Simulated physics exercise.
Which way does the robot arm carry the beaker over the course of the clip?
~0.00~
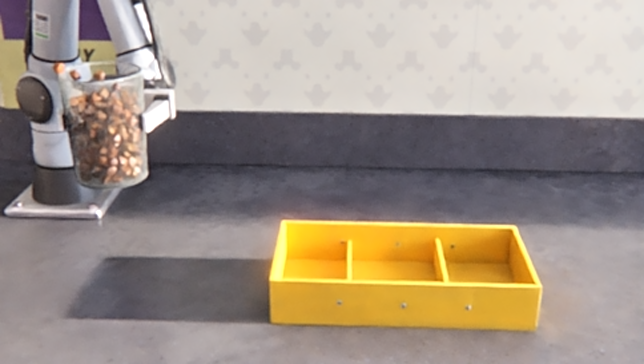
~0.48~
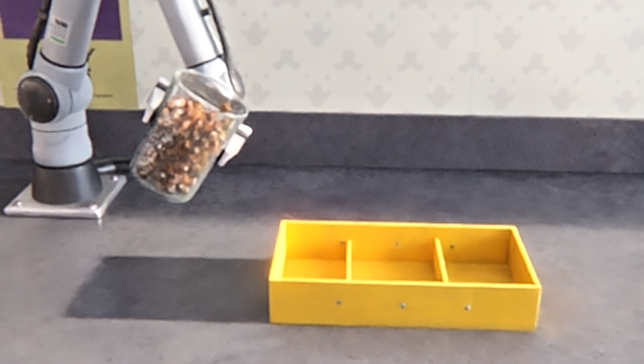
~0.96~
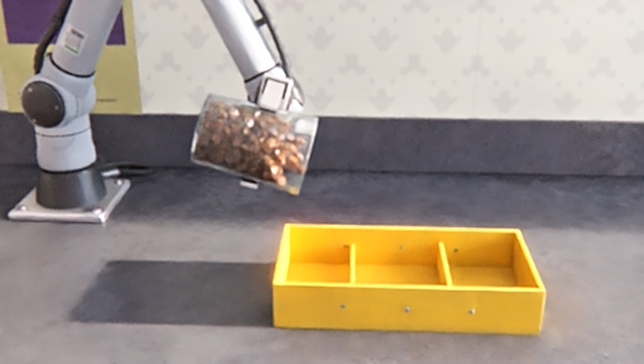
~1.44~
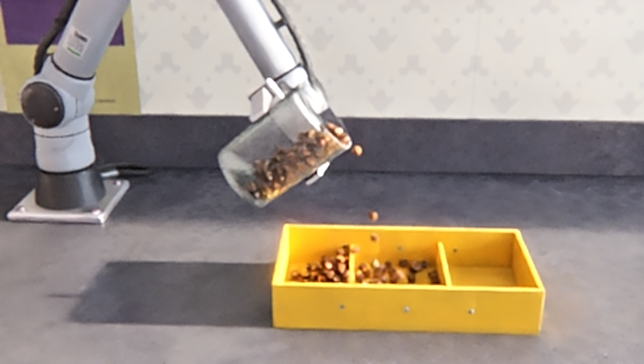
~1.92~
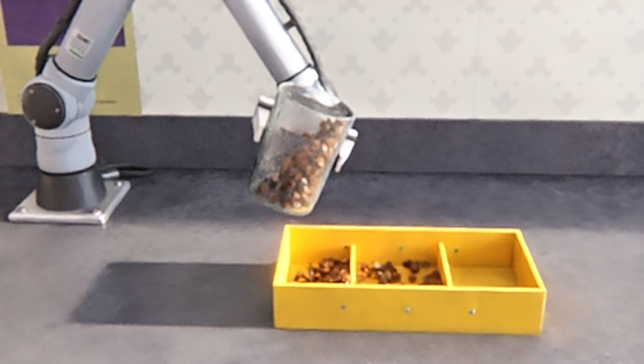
The robot arm carries the beaker to the right.
